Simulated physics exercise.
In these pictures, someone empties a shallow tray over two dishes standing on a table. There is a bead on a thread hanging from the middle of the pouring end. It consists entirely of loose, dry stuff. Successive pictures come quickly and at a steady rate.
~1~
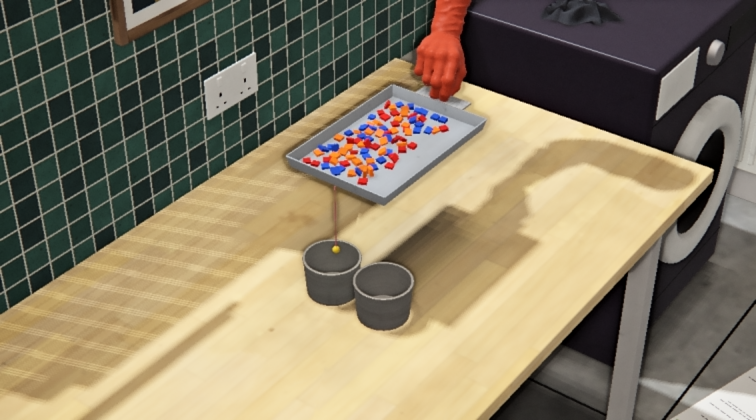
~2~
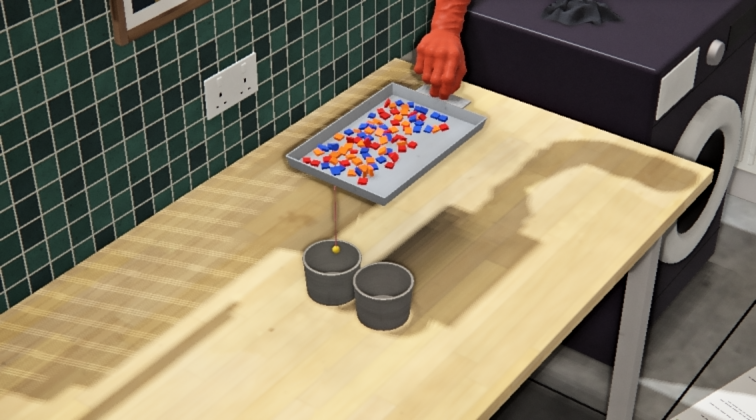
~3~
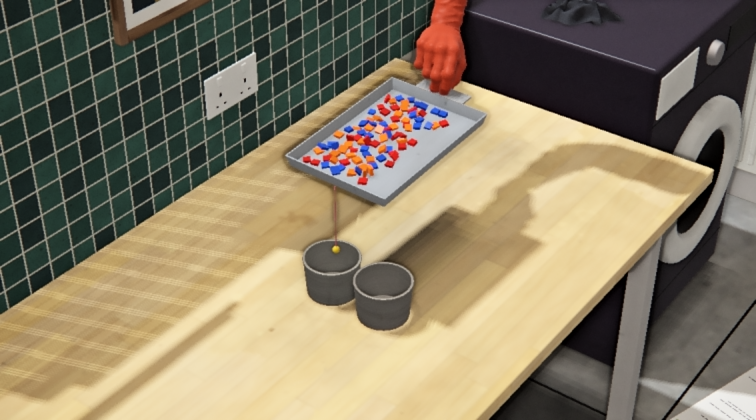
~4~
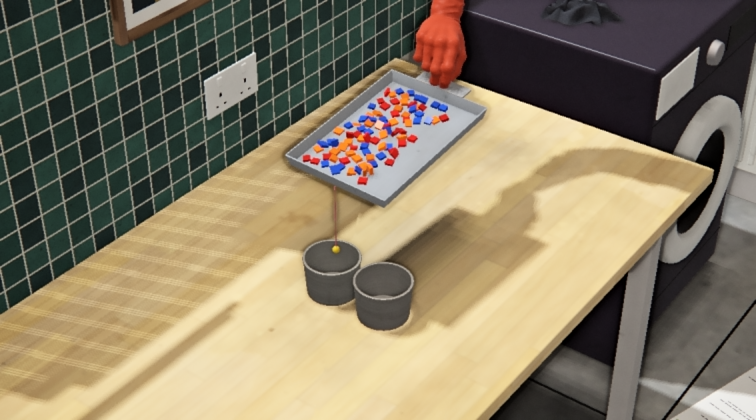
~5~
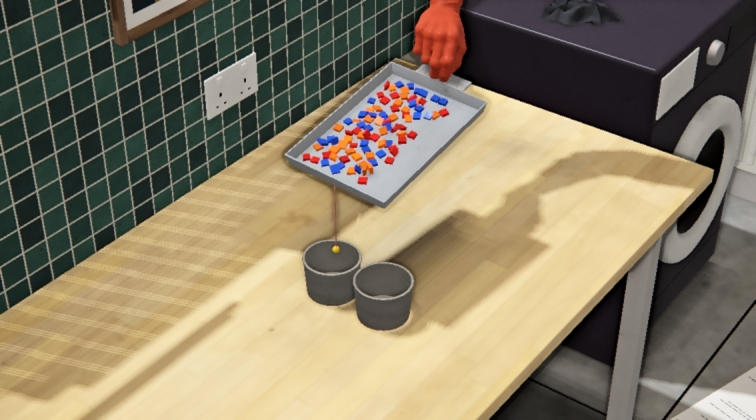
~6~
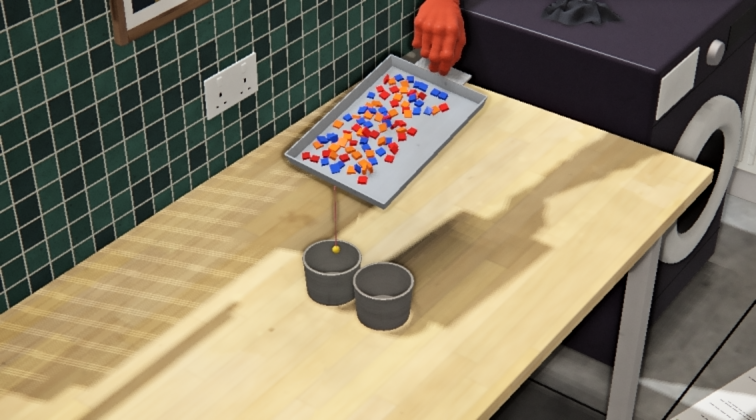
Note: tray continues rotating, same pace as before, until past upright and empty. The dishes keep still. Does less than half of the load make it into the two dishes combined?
No - more than half does.
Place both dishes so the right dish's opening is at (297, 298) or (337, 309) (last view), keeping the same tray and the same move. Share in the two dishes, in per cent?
Around 0 and around 10 per cent, in that order.
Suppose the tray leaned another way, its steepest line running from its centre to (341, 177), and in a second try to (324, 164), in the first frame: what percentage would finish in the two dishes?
Lab note: Try one about 10 %, try two about 0 %.
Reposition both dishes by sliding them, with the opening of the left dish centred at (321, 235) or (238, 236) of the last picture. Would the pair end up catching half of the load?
Result, first setup: A minority share; second setup: A minority share.
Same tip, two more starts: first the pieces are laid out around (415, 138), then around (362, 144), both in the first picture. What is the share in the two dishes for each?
Roughly 70 per cent, then roughly 70 per cent.
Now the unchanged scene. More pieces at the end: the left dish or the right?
The fuller one is the right side.
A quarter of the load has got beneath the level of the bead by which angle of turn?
105° or so.
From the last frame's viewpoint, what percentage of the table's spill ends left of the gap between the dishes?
That's about 90 per cent of the spill.
Soon, tray tipped steeply; nearly all on the tray; a stray few in the air.
A while on, tray tipped right over; most on the tray; a stray few in the right dish; a small part outside both; a small part in the air.
Towards the end, tray tipped past a quarter turn; about two thirds in the right dish; a stray few in the left dish; about a third outside both.
Finally, tray tipped past a quarter turn; about two thirds in the right dish; a stray few in the left dish; about a third outside both.
